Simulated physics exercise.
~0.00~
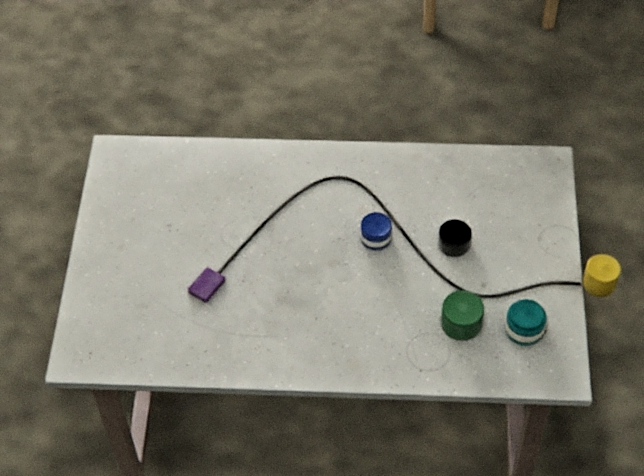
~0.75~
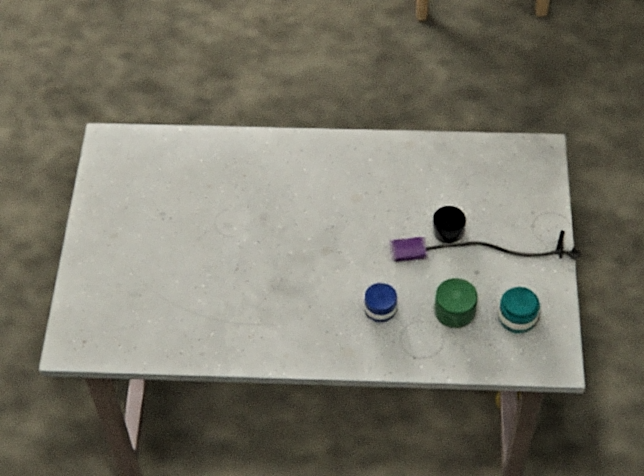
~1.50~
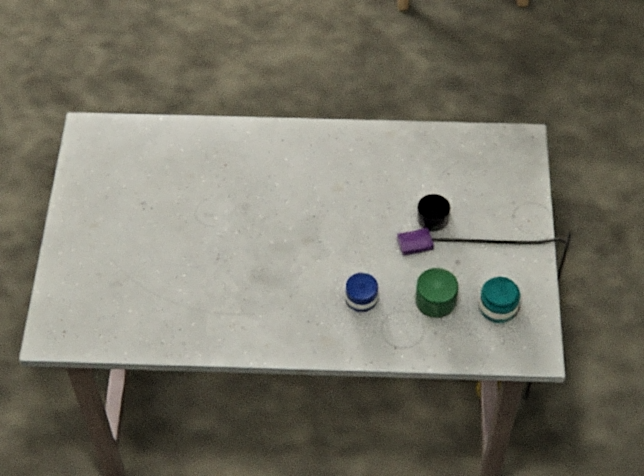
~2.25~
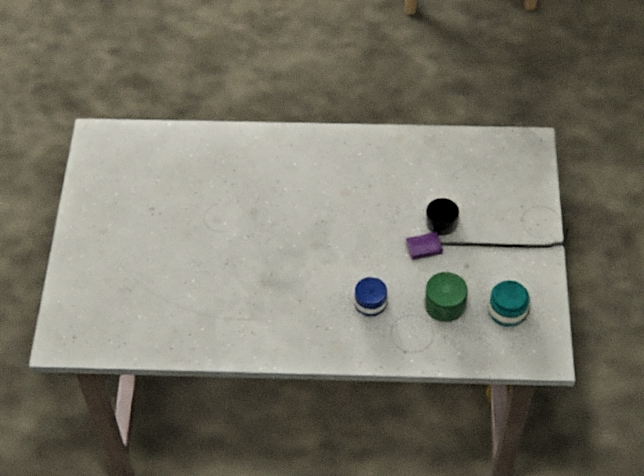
White table with a yellow speaker dropping off its right edge, its cable dragging a purple phone rightward and a blue tin nearer.
